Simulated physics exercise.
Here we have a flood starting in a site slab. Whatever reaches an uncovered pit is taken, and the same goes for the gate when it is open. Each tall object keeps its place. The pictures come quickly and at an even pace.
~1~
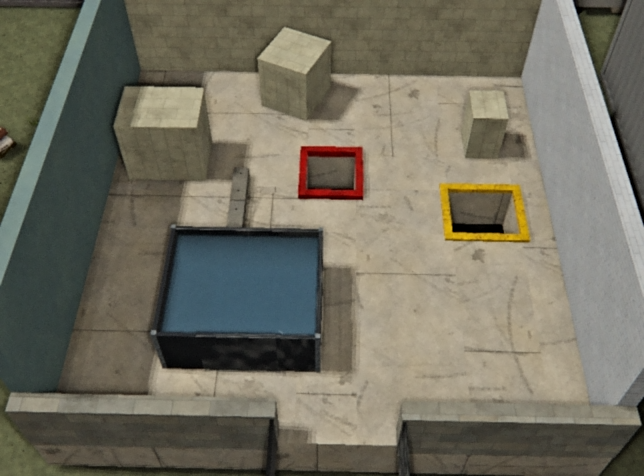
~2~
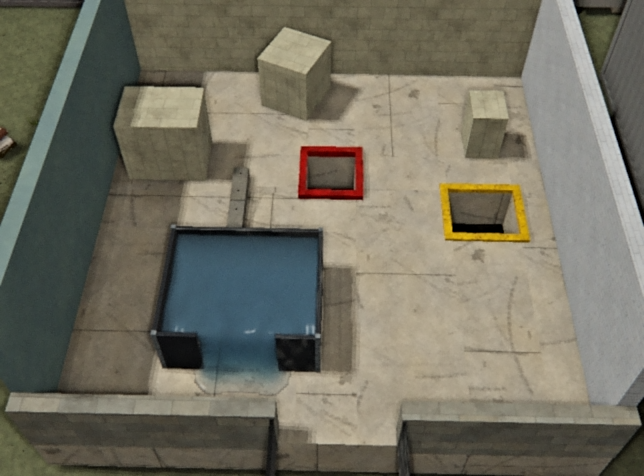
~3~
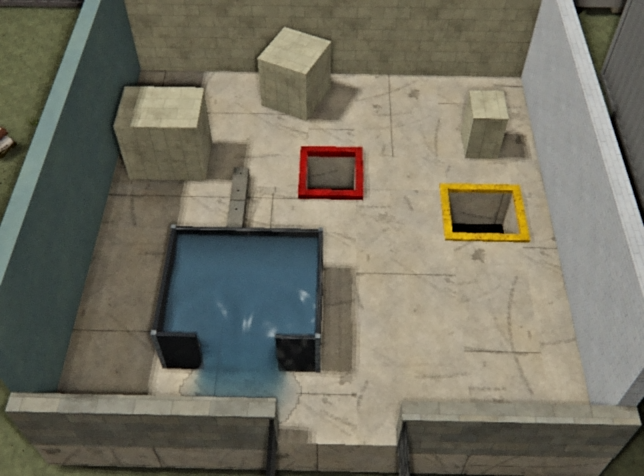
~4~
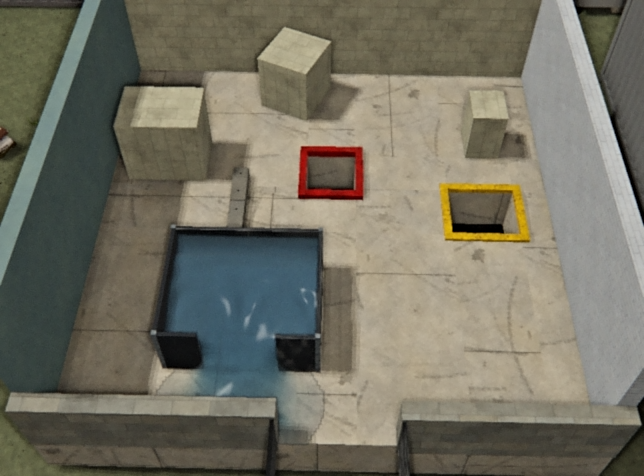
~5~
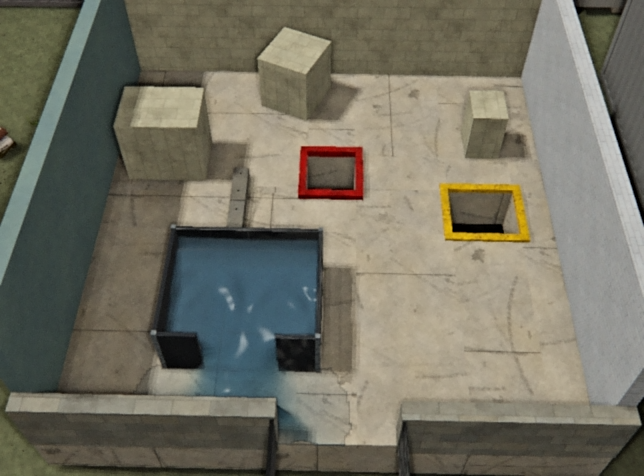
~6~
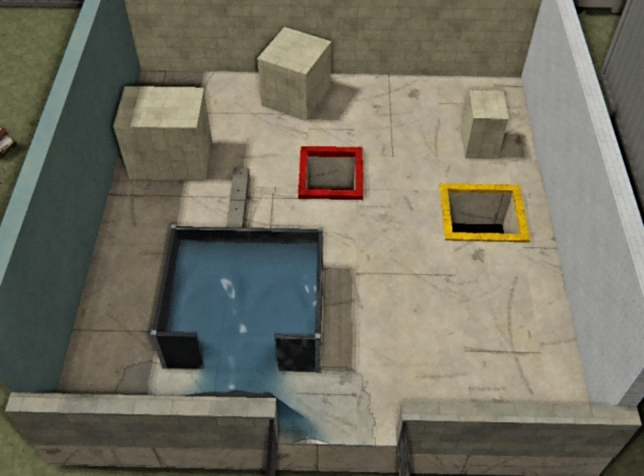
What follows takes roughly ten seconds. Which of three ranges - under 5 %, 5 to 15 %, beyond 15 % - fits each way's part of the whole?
For the gate, beyond 15 %; for the yellow pit, under 5 %; for the red pit, under 5 %.
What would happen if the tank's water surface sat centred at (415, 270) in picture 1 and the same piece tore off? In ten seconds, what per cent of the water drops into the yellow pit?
Yellow: About 12 %.
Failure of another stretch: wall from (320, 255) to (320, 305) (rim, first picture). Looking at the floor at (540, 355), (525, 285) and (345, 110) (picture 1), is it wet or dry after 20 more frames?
Spot by spot: Soaked through, then soaked through, then unaffected.
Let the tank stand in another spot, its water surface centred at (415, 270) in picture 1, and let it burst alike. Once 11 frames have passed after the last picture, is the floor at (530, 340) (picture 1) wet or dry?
At that place: Covered.
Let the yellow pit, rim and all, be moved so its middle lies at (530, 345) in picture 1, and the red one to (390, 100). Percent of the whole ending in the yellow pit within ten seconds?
Yellow: 10 %.
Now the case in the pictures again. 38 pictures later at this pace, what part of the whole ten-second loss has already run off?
Something close to 85 percent by that point.
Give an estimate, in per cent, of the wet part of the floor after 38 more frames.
I'd put it at roughly 60 per cent.
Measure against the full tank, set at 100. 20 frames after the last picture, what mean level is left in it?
Near 32 in a hundred.
A moment on, water covers 15 % of the floor; the gate 5 %, the yellow pit 0 %, the red pit 0 %.
Next, water covers 30 % of the floor; the gate 10 %, the yellow pit 0 %, the red pit 0 %.
Then, water covers 40 % of the floor; the gate 15 %, the yellow pit 0 %, the red pit 0 %.
Later, water covers 60 % of the floor; the gate 20 %, the yellow pit 0 %, the red pit 0 %.
In the end, water covers 85 % of the floor; the gate 24 %, the yellow pit 0 %, the red pit 0 %.
